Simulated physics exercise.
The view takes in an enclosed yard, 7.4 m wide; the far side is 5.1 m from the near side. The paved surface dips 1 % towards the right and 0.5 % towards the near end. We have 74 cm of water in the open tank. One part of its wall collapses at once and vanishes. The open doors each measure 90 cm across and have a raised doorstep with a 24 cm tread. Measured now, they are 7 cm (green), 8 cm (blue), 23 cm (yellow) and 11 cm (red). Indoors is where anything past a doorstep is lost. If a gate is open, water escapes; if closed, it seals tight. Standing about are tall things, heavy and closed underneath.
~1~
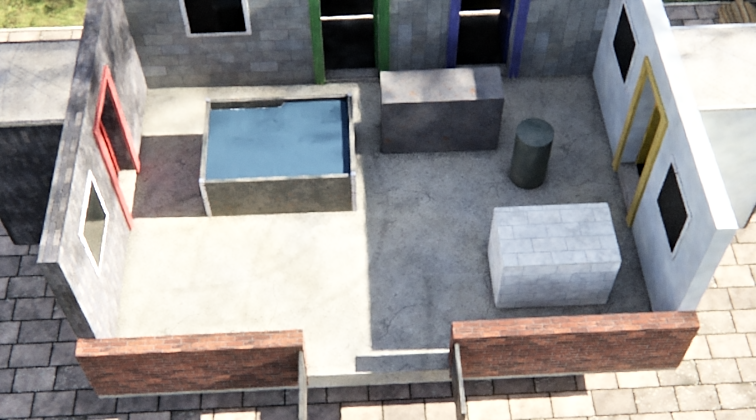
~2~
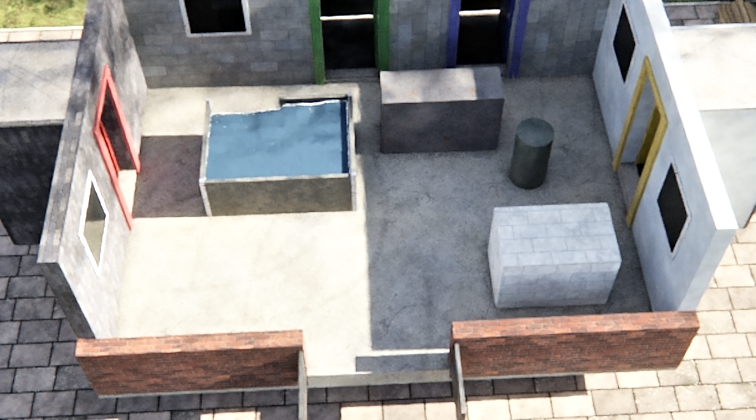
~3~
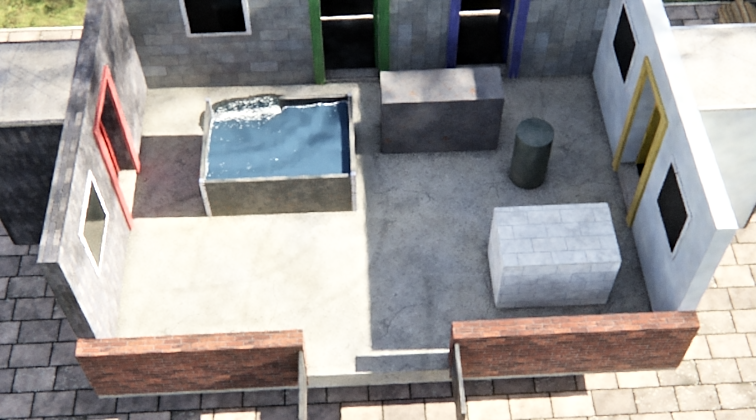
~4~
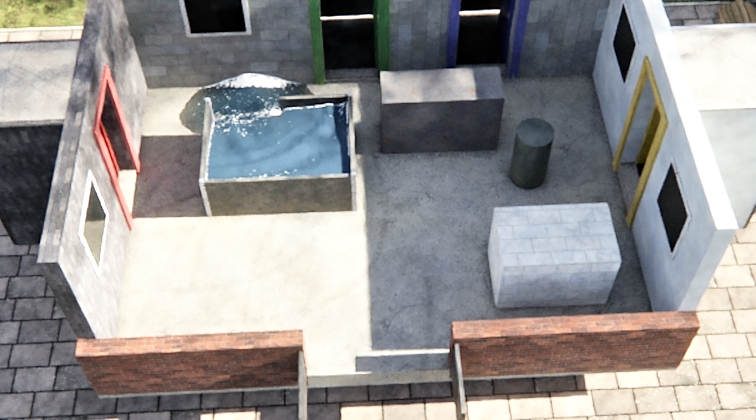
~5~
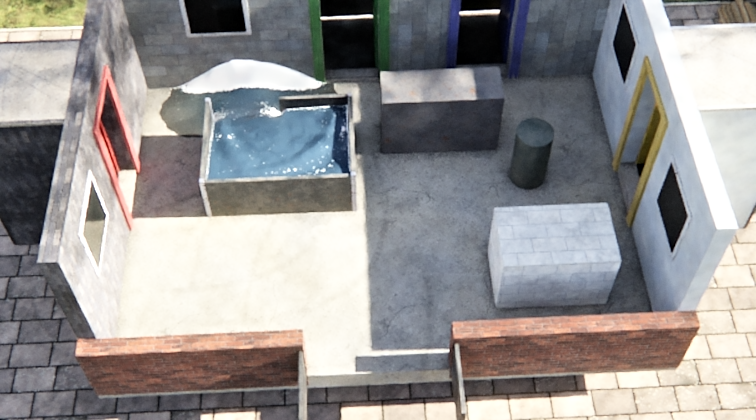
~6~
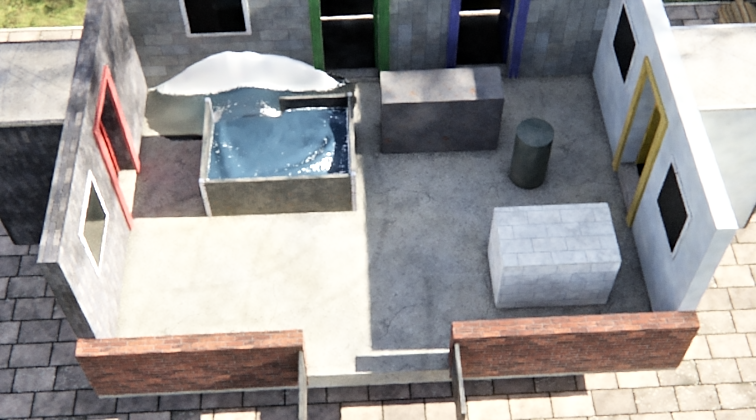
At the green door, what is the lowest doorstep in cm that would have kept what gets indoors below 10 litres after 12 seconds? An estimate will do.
Somewhere near 7.5 cm.
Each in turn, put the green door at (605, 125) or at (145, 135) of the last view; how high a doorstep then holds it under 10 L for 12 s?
You'd want about 16 cm there first, then about 32 cm.
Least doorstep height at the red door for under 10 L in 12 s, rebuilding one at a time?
Red door - some 5.0 centimetres.
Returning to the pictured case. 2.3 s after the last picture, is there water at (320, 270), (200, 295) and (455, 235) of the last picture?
1: Unwetted; 2: Awash; 3: Unwetted.
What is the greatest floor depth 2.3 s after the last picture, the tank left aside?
Max depth: Around 32 cm.
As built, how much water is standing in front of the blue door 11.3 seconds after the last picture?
3.5 cm.
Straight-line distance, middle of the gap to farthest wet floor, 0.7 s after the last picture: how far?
Around 3.4 m out.
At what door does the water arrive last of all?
I'd say the yellow door.
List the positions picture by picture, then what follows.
The first frame shows the open tank at (279, 140) is whole and still, 74 cm deep; the green door at (350, 37) is dry.
In the second frame, the gap is on the far side, the front 0.3 m out at a hidden place; the back of the open tank holds 74 cm.
In the third frame, the gap is on the far side, the front 0.8 m out at (261, 98); the back of the open tank holds 74 cm.
In the fourth frame, the front is at (298, 86), 1.1 m from the gap on the far side; 1.9 m2 of floor is wet, 69 cm left at the back.
In the fifth frame, the gap is on the far side, the front 1.3 m out at (327, 85); the back of the open tank holds 63 cm.
In the sixth frame, the front is at (352, 84), 1.5 m from the gap on the far side; 2.6 m2 of floor is wet, 63 cm left at the back; water is at the green door at (350, 37).
Then, 0.7 s after the last picture water covers 15 % of the floor, deepest (65 cm) near (148, 91); 11 cm at the green door, 2 litres in over its 7 cm doorstep.
Then, 2.3 s after the last picture water covers 50 % of the floor, deepest (32 cm) near (582, 76); 9 cm at the green door, 10 litres in over its 7 cm doorstep.
Then, 11.3 s after the last picture water covers 100 % of the floor, deepest (12 cm) near (616, 168); 3 cm at the green door, 14 litres in over its 7 cm doorstep.
At the green door as built, the water peaked near 11 cm, 0.7 s after the last picture.
Run again over the same 12 s with other heights there, 13 litres in over 7 cm, 7 litres over 8.5 cm. The limit of 10 litres is kept from about 7.5 cm up.
